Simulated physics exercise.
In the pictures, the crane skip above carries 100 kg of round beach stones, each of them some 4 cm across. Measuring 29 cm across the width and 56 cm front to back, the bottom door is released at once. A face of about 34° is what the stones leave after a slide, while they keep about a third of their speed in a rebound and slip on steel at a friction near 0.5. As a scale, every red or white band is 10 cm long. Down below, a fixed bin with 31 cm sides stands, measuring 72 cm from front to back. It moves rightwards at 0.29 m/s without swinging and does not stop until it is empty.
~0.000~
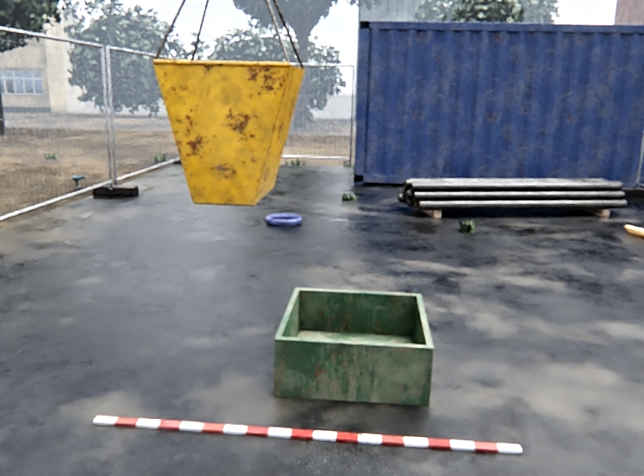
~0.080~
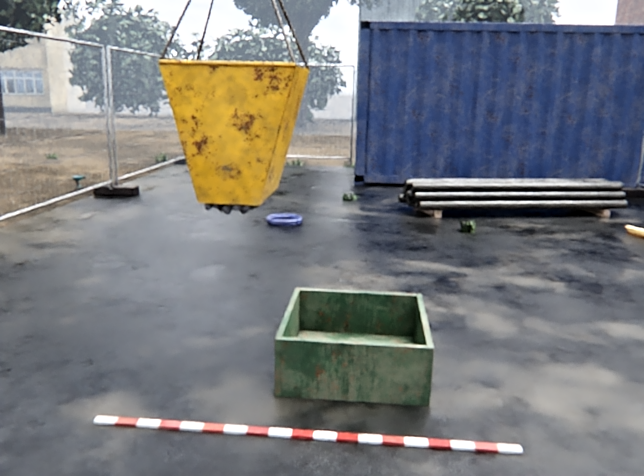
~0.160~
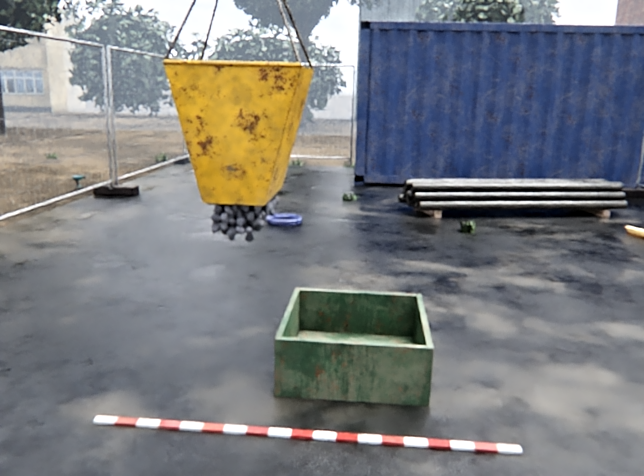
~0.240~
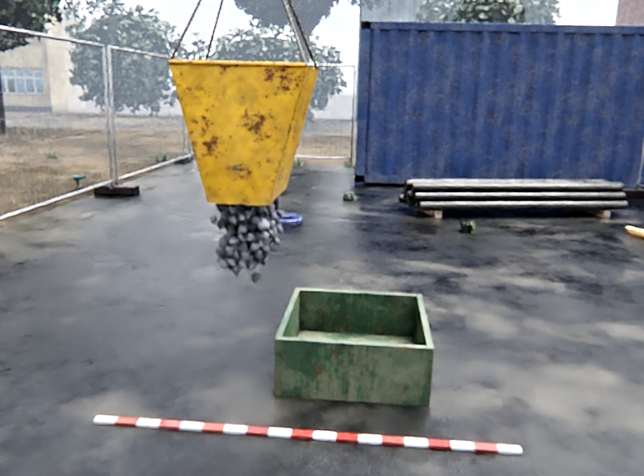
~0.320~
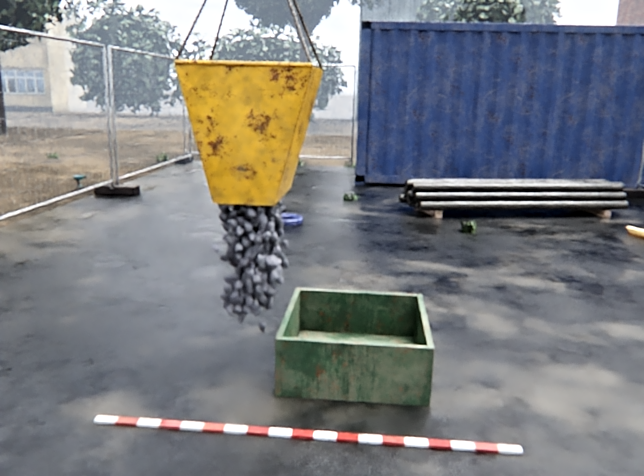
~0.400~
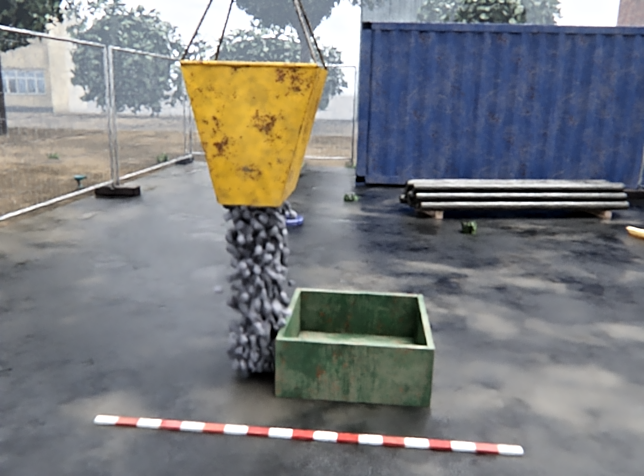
Yellow skip hanging from cables drifting slightly right above wet ground, releasing grey stones in a lengthening column beside a green box.
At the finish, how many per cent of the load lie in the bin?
4 %.
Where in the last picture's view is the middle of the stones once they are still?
Centre position approx (242, 356).
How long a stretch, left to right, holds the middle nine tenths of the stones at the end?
I'd put it at close to 90 cm.
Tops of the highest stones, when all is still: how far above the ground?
Height at rest: Around 18 cm.
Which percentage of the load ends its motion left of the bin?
Roughly 95 percent.
After 0.7 s, 0 % in the crane skip, 96 % falling or lying left of the bin, 4 % falling or lying in the bin; the stones farthest right are at (336, 358).
After 1.1 s, 0 % in the crane skip, 94 % falling or lying left of the bin, 4 % falling or lying in the bin, 2 % falling or lying beside or right of the bin; the stones farthest right are at (402, 360).
After 1.7 s, 0 % in the crane skip, 94 % falling or lying left of the bin, 4 % falling or lying in the bin, 2 % falling or lying beside or right of the bin; the stones farthest right are at (414, 370).
After 2.6 s, 0 % in the crane skip, 94 % falling or lying left of the bin, 4 % falling or lying in the bin, 2 % falling or lying beside or right of the bin; the stones farthest right are at (413, 364).
After 4.5 s, 0 % in the crane skip, 94 % left of the bin, 4 % in the bin, 2 % beside or right of the bin; the stones farthest right are at (413, 364).
